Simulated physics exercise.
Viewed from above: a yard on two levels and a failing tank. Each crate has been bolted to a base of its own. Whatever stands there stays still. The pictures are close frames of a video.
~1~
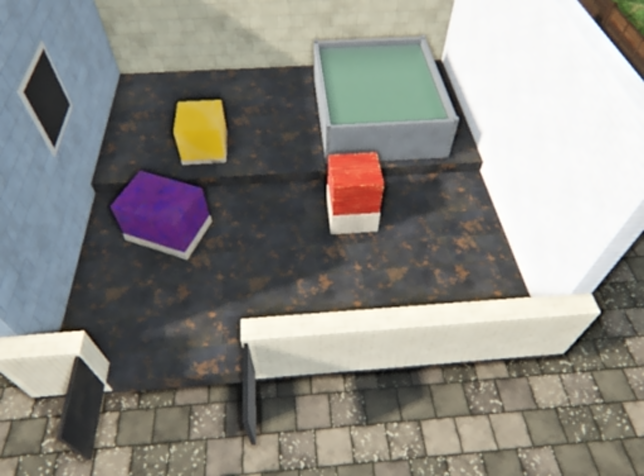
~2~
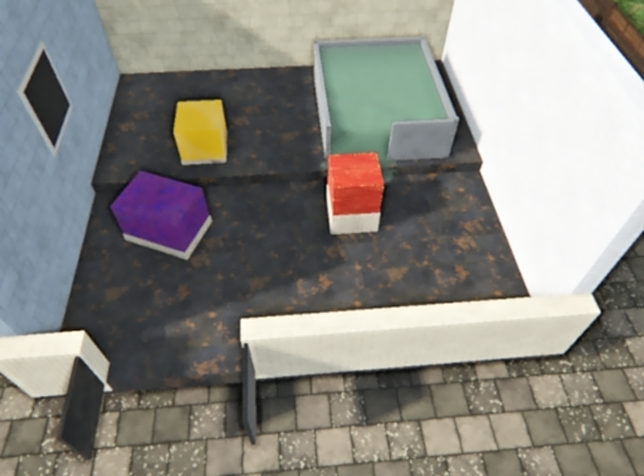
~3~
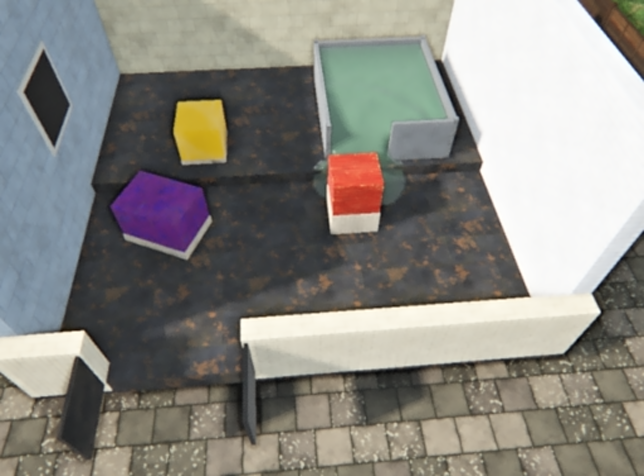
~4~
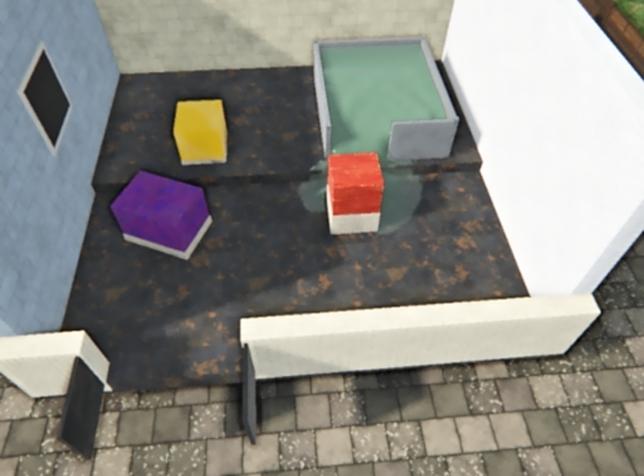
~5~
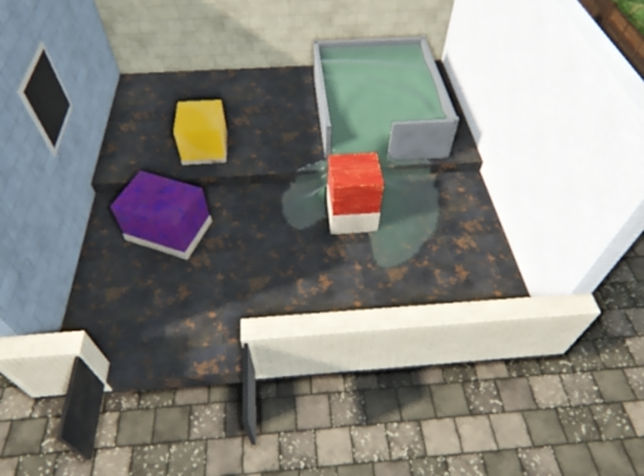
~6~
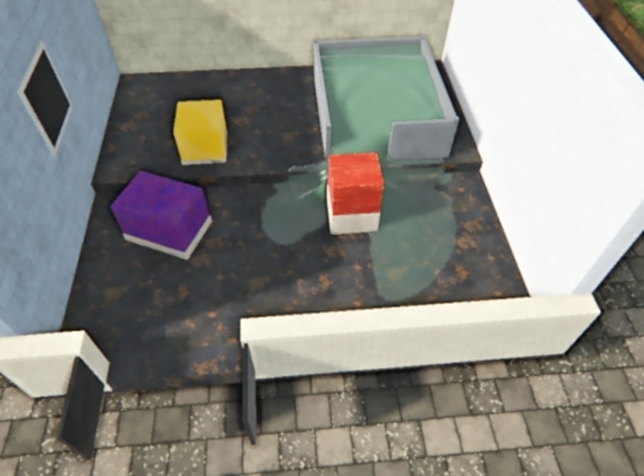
Water poured through a gap that opened in the front of the gray tank, dropped to the lower level, and spread around both sides of the red and white block across the dark floor.
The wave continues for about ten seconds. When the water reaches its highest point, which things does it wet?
One by one: The red crate gets caught by the water; the yellow crate doesn't get caught by the water; the purple crate gets caught by the water.
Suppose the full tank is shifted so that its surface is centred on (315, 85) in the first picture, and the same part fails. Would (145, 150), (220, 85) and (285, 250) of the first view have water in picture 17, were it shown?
The first spot is not reached, the second not reached, and the third inundated.
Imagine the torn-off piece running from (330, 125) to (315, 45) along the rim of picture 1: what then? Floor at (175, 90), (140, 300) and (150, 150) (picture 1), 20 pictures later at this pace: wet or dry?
Spot one: Reached by the flood. Spot two: Reached by the flood. Spot three: Reached by the flood.
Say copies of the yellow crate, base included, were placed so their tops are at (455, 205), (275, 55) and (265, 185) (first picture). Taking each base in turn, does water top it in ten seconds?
One after the other: Takes water, is safe, is topped.
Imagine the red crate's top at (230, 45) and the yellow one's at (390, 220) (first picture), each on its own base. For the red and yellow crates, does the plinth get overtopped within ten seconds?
So the red crate stays high and dry and the yellow crate gets reached.
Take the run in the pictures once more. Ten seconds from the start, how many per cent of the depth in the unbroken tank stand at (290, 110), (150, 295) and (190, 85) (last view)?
In the order asked, some 0, 14 and 0 in a hundred.
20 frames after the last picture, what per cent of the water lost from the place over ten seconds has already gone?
Roughly 15 %.
A moment on, water covers 30 % of the floor; the red crate water round its plinth, the yellow crate not reached, the purple crate water round its plinth.
Next, water covers 45 % of the floor; the red crate water round its plinth, the yellow crate not reached, the purple crate water round its plinth.
Then, water covers 55 % of the floor; the red crate water round its plinth, the yellow crate water round its plinth, the purple crate water round its plinth.
Later, water covers 60 % of the floor; the red crate water round its plinth, the yellow crate water round its plinth, the purple crate water round its plinth.
In the end, water covers 60 % of the floor; the red crate was topped, the yellow crate stayed above the water, the purple crate was topped.
